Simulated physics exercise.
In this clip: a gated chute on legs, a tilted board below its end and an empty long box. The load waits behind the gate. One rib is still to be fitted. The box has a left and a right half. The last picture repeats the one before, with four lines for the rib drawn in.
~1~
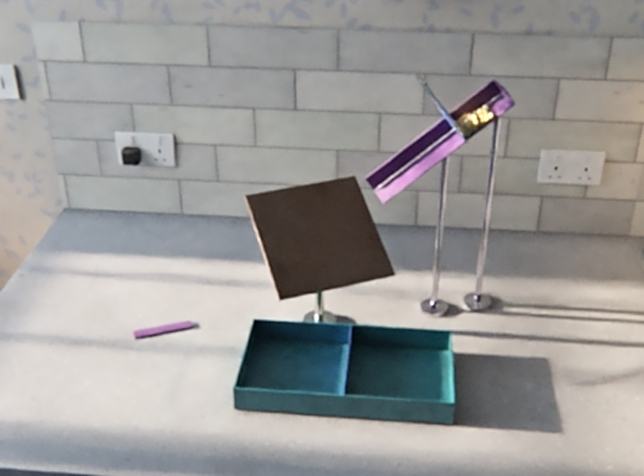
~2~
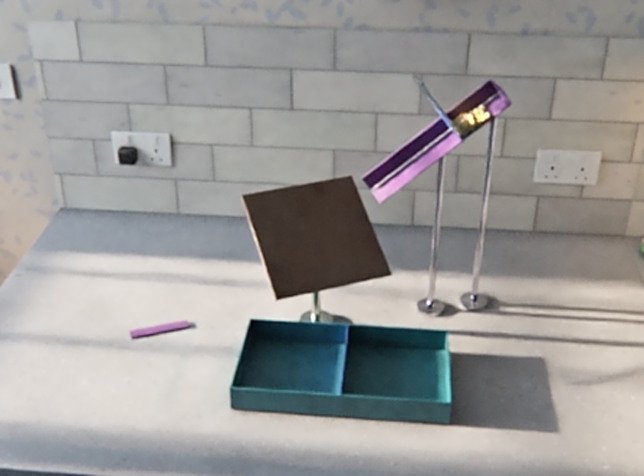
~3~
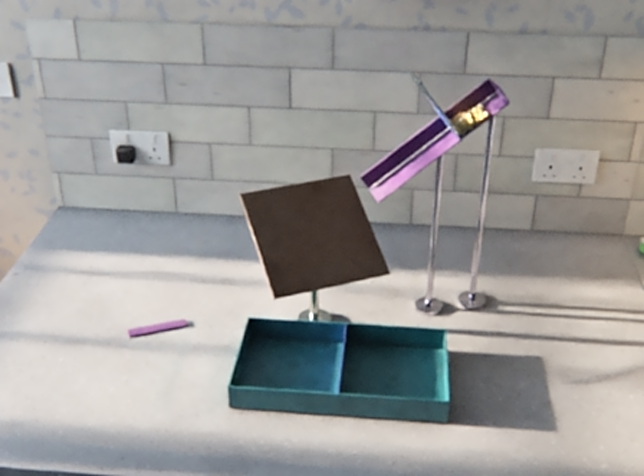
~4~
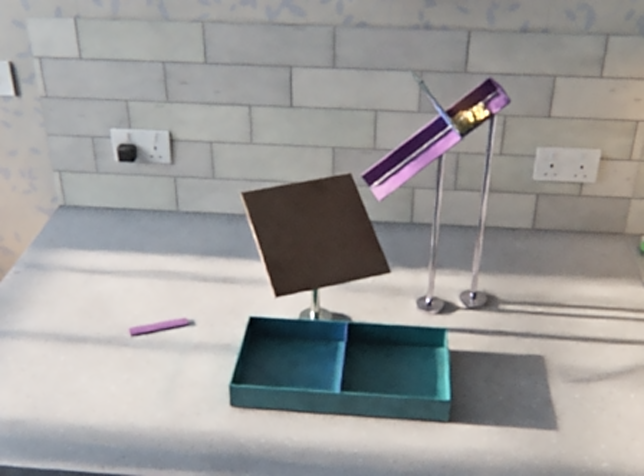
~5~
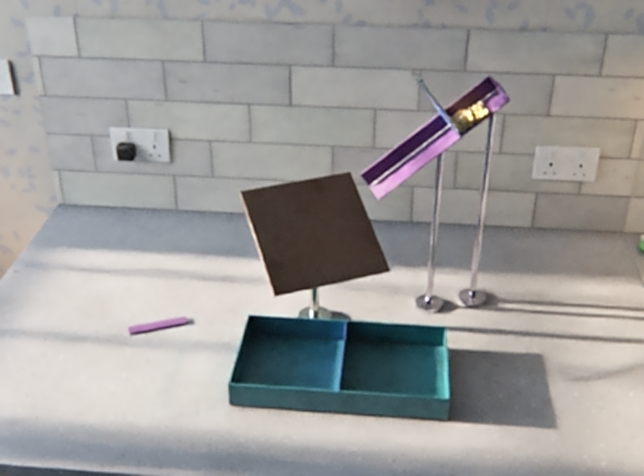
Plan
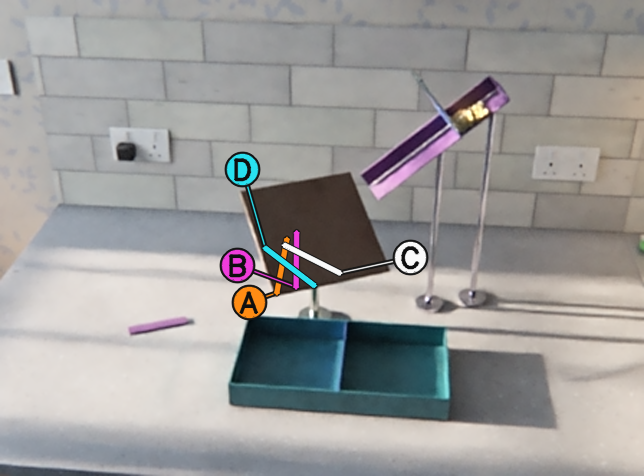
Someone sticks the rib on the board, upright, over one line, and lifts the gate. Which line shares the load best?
I would pick line D.
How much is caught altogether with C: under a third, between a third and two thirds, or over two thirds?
It is over two thirds.
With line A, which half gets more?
More lands on the left.
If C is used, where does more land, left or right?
More lands on the right.
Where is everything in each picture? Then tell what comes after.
Load behind the gate at (470, 124), soya beans; lip of the chute at (379, 198), sloping fairly steeply, in the first picture.
Middle of the board at (316, 234), tilted fairly steeply; middle of its low edge at (335, 287); of its high edge at (298, 185), in the second picture.
Front corners of the box at (228, 386) and (449, 401); front end of its middle wall at (337, 394); gate still shut at (443, 116), in the third picture.
Middle of the load at (466, 121); lip at (375, 195), in the fourth picture.
Middle of the load at (465, 120); lip at (374, 194), in the fifth picture.
On the marked copy, line A from (286, 239) to (276, 292); line B from (296, 232) to (296, 287); line C from (284, 245) to (339, 272); line D from (265, 248) to (314, 285).
If A is chosen, of what is caught, most in the left half, about a quarter in the right.
If B is chosen, of what is caught, most in the left half, about a quarter in the right.
If C is chosen, of what is caught, a small part in the left half, nearly all in the right.
If D is chosen, of what is caught, about half in the left half, about half in the right.
